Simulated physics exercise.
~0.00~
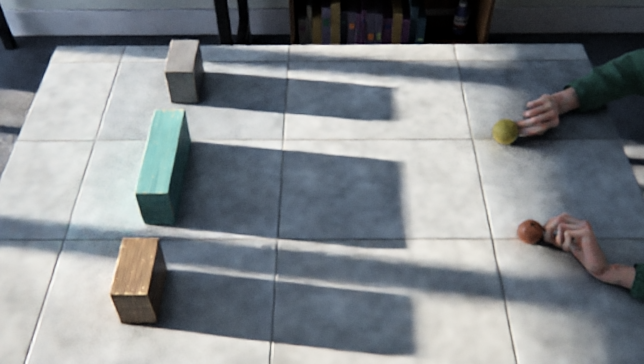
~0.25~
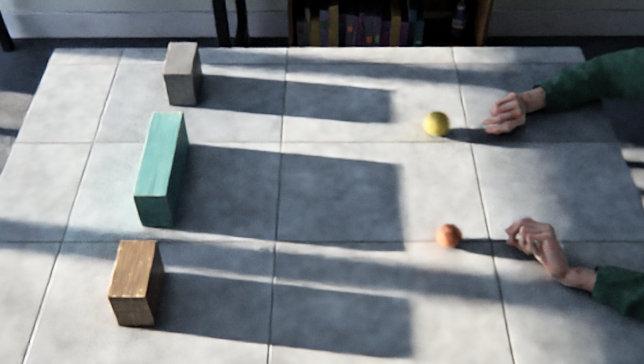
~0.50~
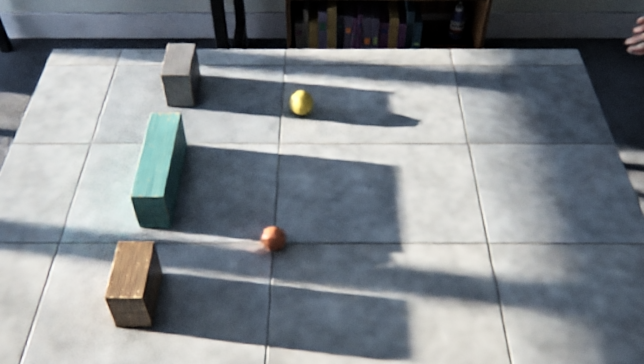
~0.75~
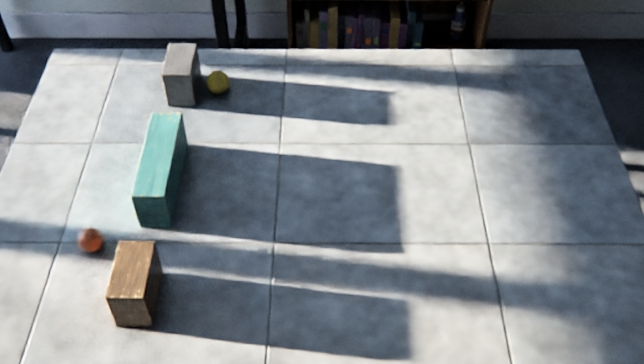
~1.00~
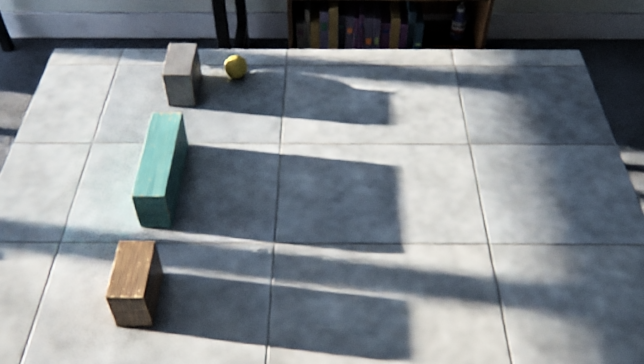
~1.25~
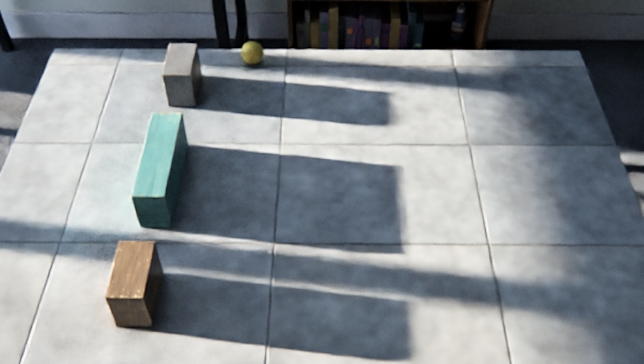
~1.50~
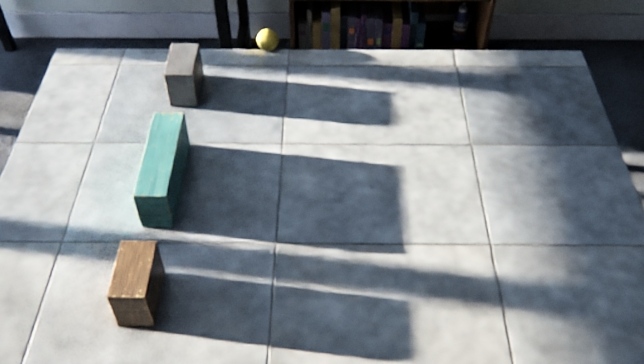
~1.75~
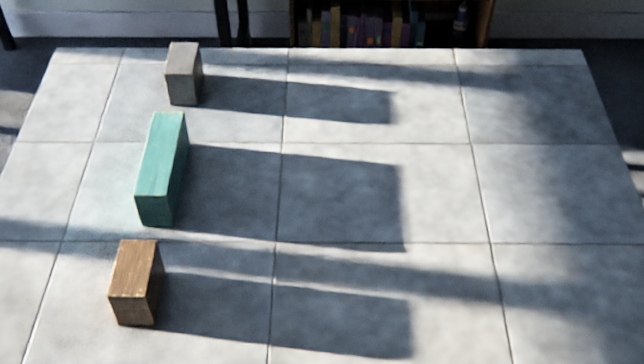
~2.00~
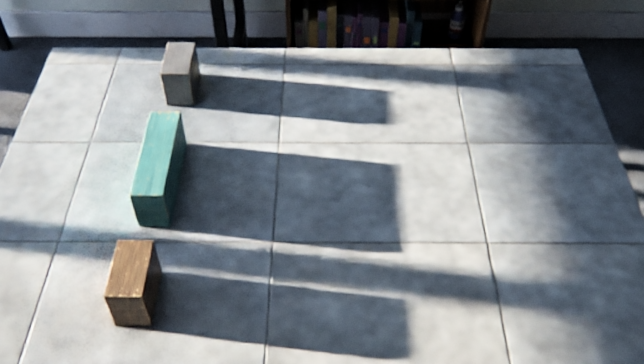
Orange tomato and yellow lemon rolling from two hands towards three blocks, the tomato passing through a gap, the lemon bouncing off.
